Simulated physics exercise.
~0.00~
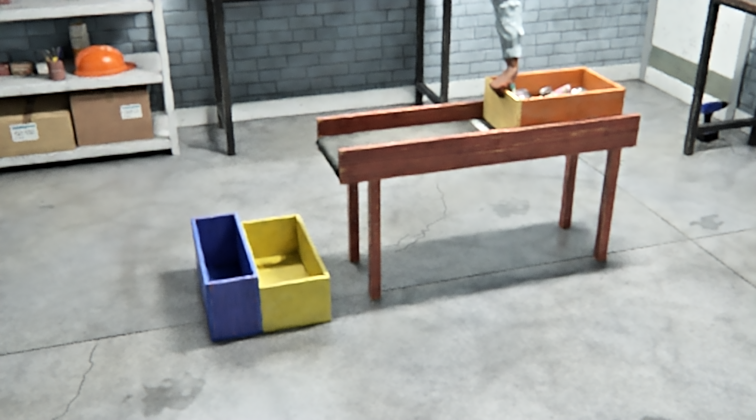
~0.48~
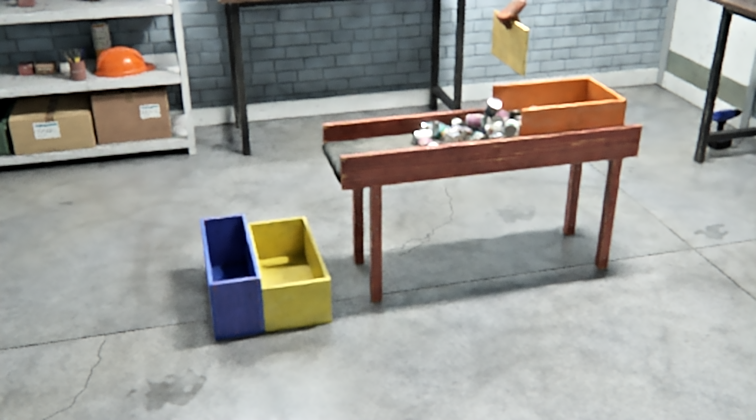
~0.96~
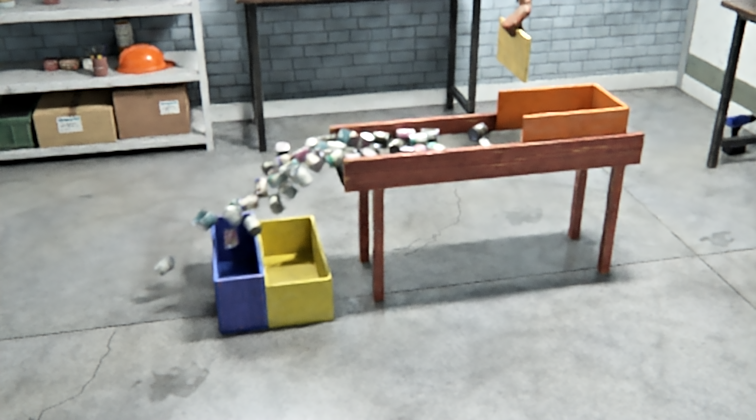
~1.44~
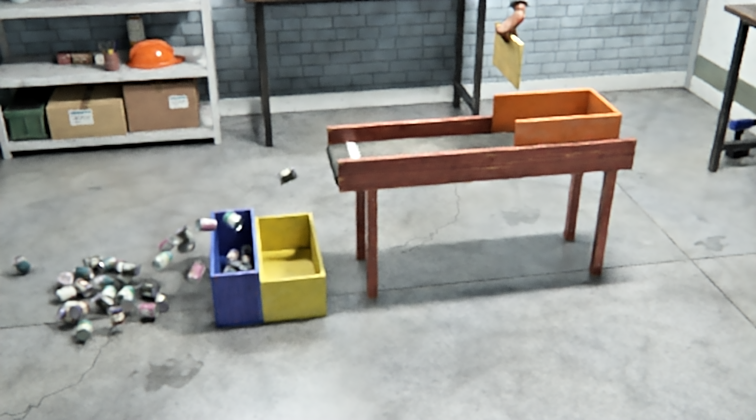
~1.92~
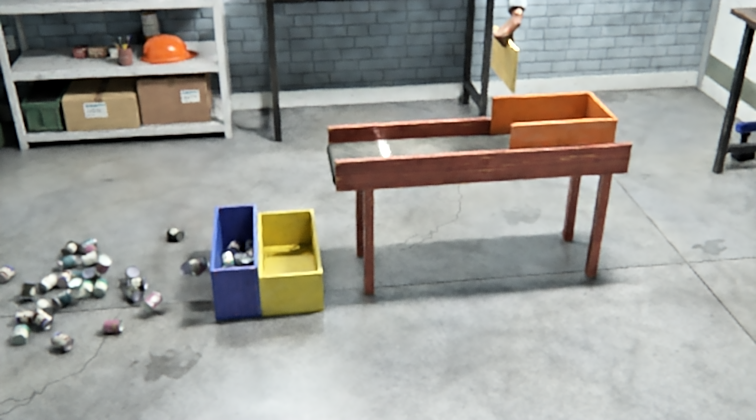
The footage shows a hand lifting a gate from an orange pen on a red-sided belt, releasing small tins that travel left and spill off the end; some land in the blue tub, none settle in the yellow tote, and most end up scattered on the floor beyond.
